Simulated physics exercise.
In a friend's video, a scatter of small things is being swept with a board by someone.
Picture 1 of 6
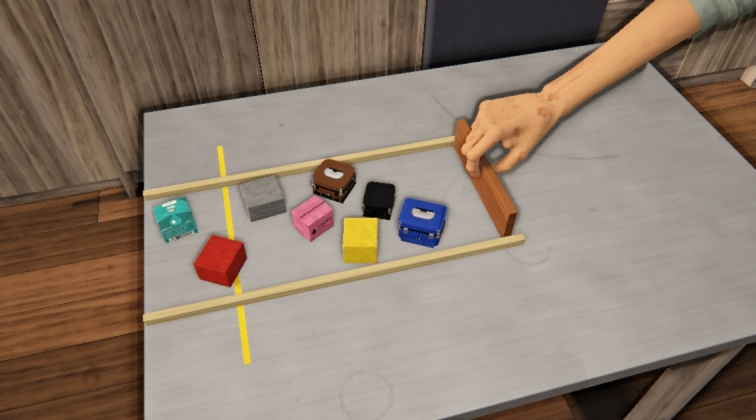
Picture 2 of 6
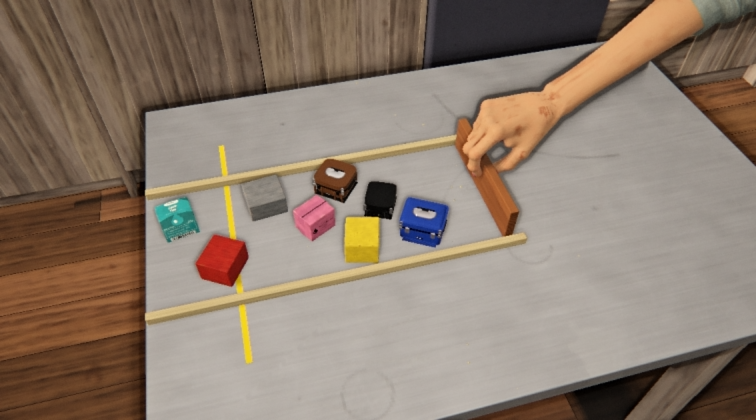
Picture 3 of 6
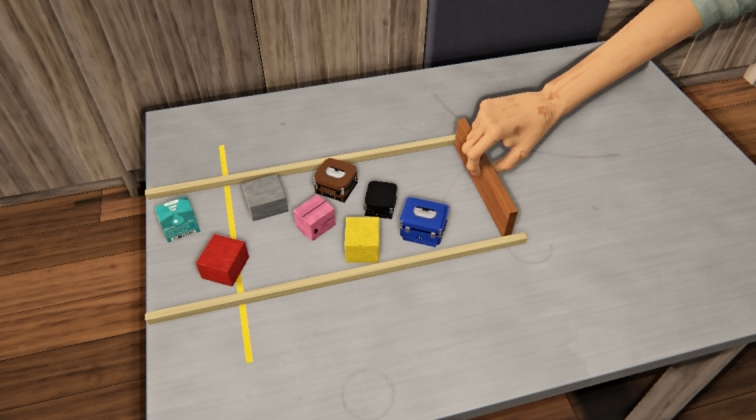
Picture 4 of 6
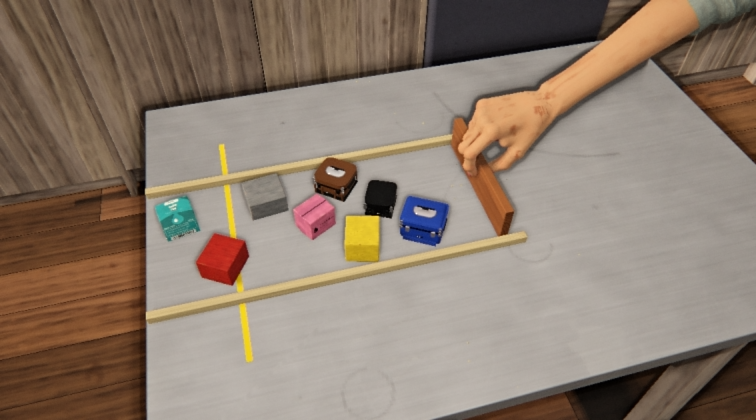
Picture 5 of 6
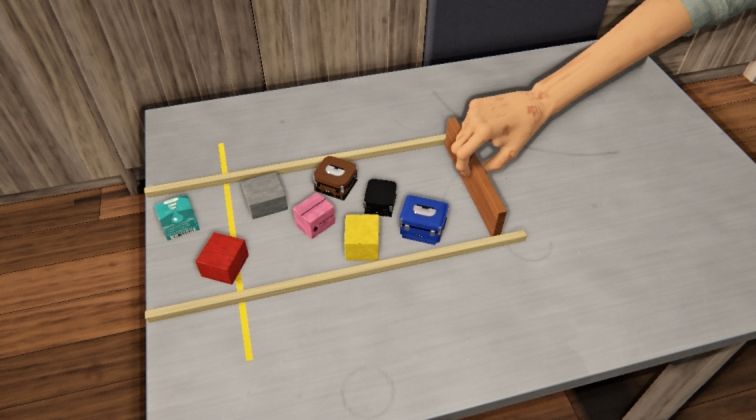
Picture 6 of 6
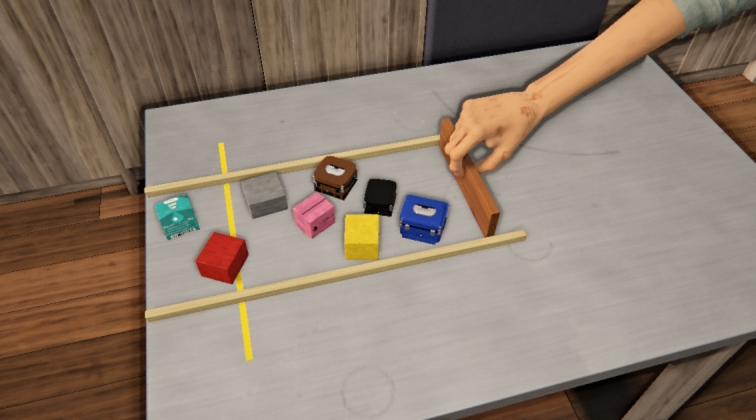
On a grey tabletop, a hand slides a wooden board slightly left between two rails toward small coloured objects that stay still.
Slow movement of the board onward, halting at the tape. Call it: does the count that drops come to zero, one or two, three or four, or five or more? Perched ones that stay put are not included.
It comes to one or two.
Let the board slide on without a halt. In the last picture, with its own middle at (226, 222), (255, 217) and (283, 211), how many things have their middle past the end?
The counts are 2, 0 and 0, in that order.
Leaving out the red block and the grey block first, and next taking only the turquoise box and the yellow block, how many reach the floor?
The count is 0 in one try and 0 in the other, in that order.
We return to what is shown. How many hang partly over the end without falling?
Things overhanging at the end: 0.
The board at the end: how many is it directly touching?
The count comes out at 3.
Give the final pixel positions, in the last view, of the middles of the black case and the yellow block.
They come to rest around (217, 237) and (172, 278).
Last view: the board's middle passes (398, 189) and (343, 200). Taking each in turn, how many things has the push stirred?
First 3 and then 5.
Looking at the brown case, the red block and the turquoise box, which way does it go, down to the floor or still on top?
Once everything settles, the brown case remains in place, the red block has fallen and the turquoise box has fallen.
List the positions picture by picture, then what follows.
Turquoise box (175, 220); red block (221, 261); grey block (263, 198); board (483, 176); tape (232, 238), in the first frame.
Red block (223, 260); board (484, 175), in the second frame.
Grey block (265, 197); brown case (336, 180), in the third frame.
Turquoise box (177, 218); pink box (315, 217), in the fourth frame.
Red block (223, 258); black case (380, 198), in the fifth frame.
Turquoise box (177, 217); red block (223, 258); grey block (265, 195); board (467, 176); tape (233, 235), in the sixth frame.
Soon after, none off yet; turquoise box at rest near (177, 217); red block at rest near (223, 258); grey block at rest near (265, 195).
After that, none off yet; turquoise box at rest near (177, 217); red block moving near (217, 258); grey block displaced a little near (250, 198).
In the end, the number that fall off is one or two; gone, red block and turquoise box.
